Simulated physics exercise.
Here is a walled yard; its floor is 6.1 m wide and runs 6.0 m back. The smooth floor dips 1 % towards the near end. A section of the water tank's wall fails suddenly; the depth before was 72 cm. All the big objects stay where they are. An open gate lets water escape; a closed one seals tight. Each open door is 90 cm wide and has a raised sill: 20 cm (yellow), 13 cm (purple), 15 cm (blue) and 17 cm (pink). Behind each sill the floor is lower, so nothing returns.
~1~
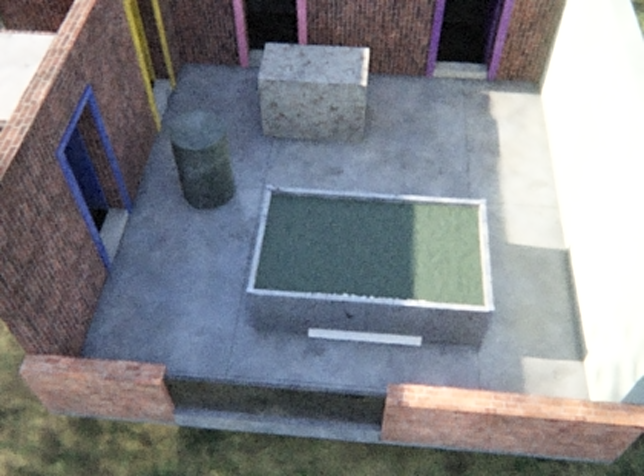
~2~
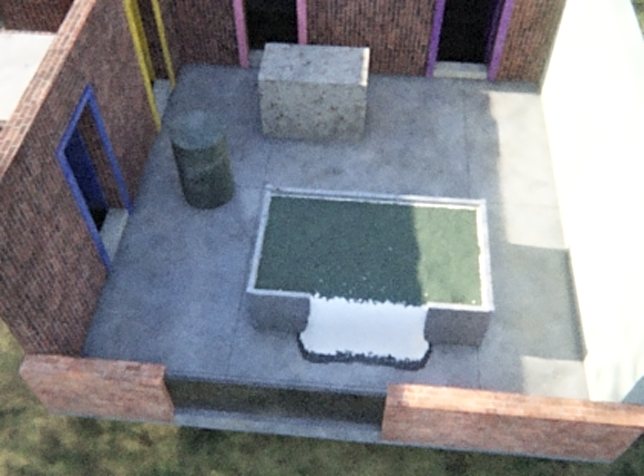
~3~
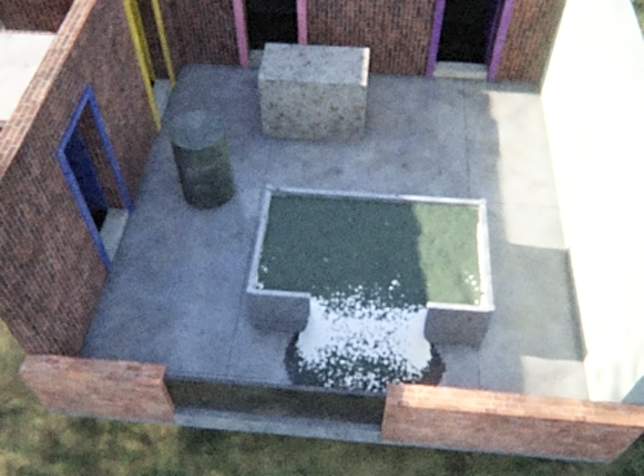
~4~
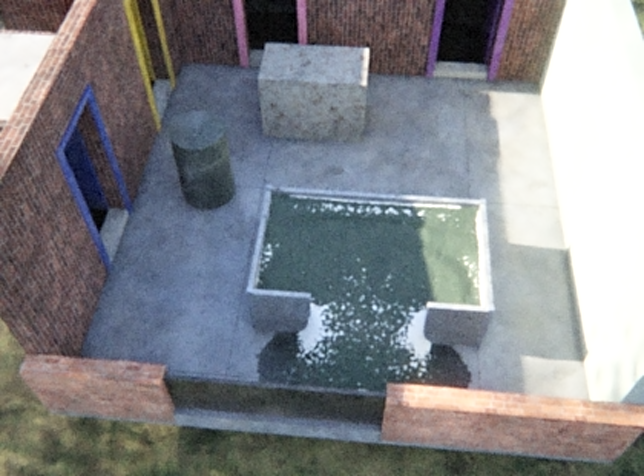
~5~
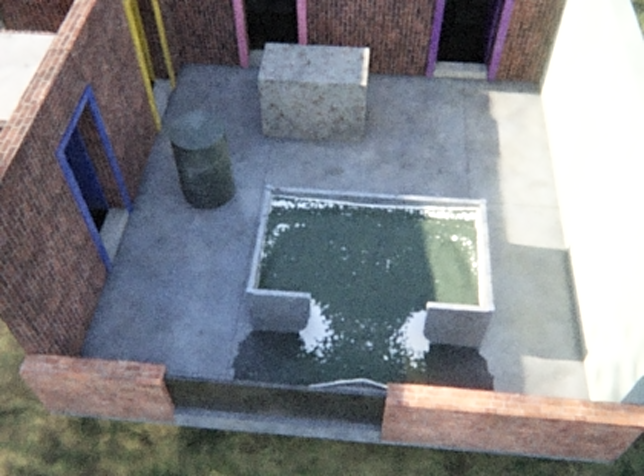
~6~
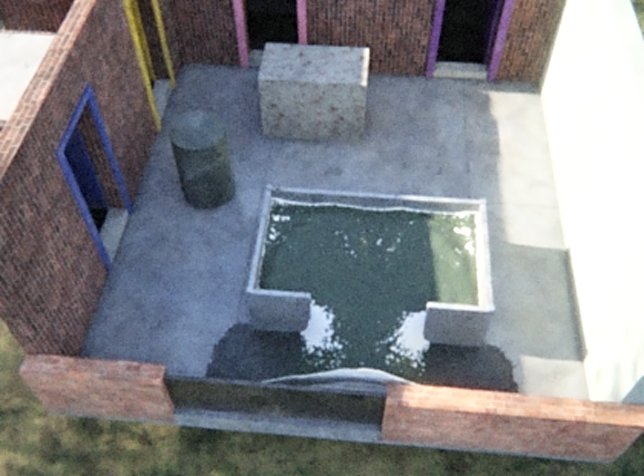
A brick-walled yard with a smooth grey floor is seen from high above, looking down over its low near wall. A rectangular tank of dark green water sits near the middle, with a dark cylinder and a speckled grey block behind it, and blue, yellow, pink and purple doorways around. The tank's near side opens and water pours out, foaming white, then spreads darkly sideways and towards the low wall, while the camera stays still.
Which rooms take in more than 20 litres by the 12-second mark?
Within that time: At the yellow door it stays under the limit; at the purple door it keeps below the limit; at the blue door it stays under the limit; at the pink door it keeps below the limit.
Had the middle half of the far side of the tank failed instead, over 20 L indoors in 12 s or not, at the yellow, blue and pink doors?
Then: Yellow under, blue under, pink not over.
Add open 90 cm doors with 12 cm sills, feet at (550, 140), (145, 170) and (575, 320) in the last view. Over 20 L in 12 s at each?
In that order: Not over, below, above.
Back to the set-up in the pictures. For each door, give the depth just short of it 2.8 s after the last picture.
In cm: Yellow 4, purple 3, blue 13, pink 0.
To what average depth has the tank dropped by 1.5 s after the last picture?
About 34 cm.
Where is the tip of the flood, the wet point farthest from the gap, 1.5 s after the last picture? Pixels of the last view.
Around (138, 191).
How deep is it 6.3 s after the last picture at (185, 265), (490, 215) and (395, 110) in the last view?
In that order: 5, 6 and 13 cm.
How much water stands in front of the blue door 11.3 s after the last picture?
About 10.5 cm.
Then, 0.7 s after the last picture water covers 25 % of the floor and is deepest (57 cm) near (360, 410); yellow door not reached, purple door not reached, blue door not reached, pink door not reached.
Then, 1.5 s after the last picture water covers 35 % of the floor and is deepest (42 cm) near (567, 428); yellow door not reached, purple door not reached, blue door 16 cm at the sill, 0 L in, pink door not reached.
Then, 2.8 s after the last picture water covers 65 % of the floor and is deepest (30 cm) near (583, 429); yellow door 4 cm at the sill, 0 L in, purple door not reached, blue door 13 cm at the sill, 2 L in, pink door not reached.
Then, 6.3 s after the last picture water covers 95 % of the floor and is deepest (20 cm) near (312, 102); yellow door 4 cm at the sill, 0 L in, purple door 10 cm at the sill, 2 L in, blue door 10 cm at the sill, 3 L in, pink door 16 cm at the sill, 1 L in.
Then, 11.3 s after the last picture water covers 100 % of the floor and is deepest (15 cm) near (449, 232); yellow door 9 cm at the sill, 0 L in, purple door 8 cm at the sill, 3 L in, blue door 11 cm at the sill, 3 L in, pink door 7 cm at the sill, 1 L in.
